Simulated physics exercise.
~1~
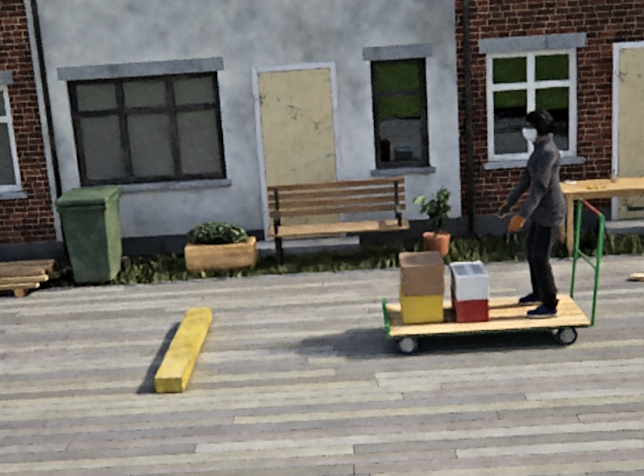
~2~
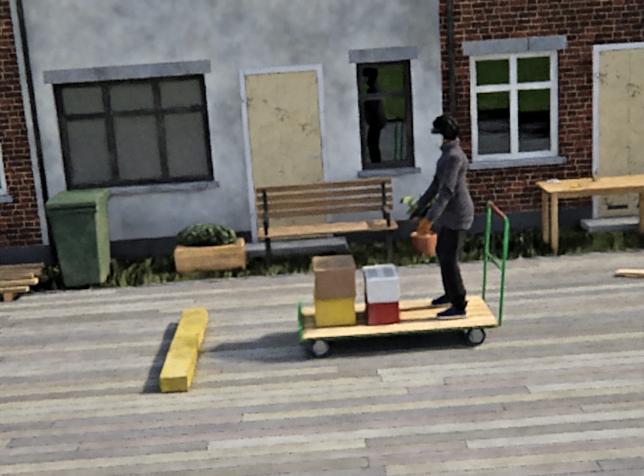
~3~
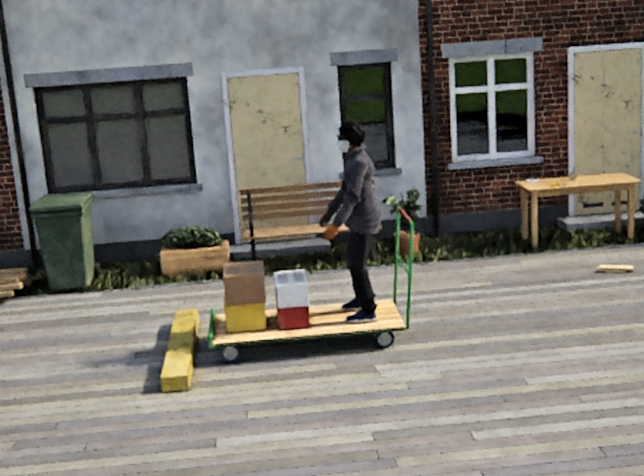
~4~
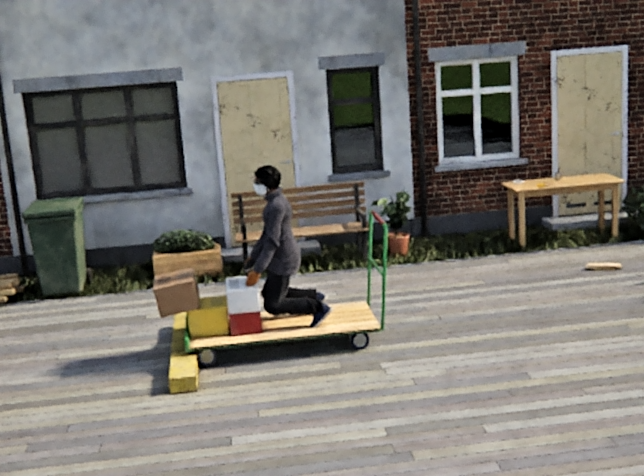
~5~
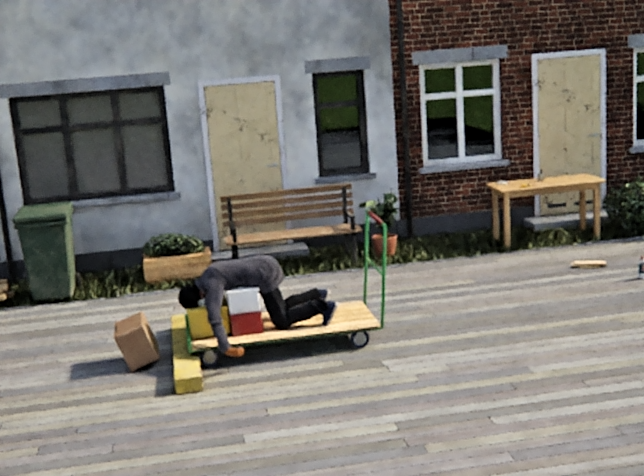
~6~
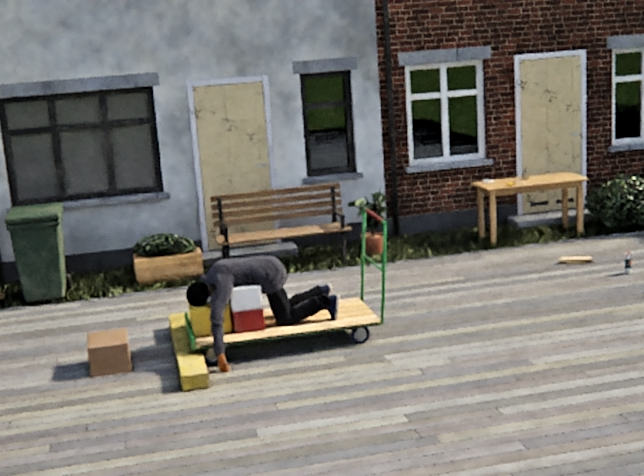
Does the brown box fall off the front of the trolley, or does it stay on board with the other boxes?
The brown box falls off the front of the trolley and ends up on the ground beyond the yellow sill.
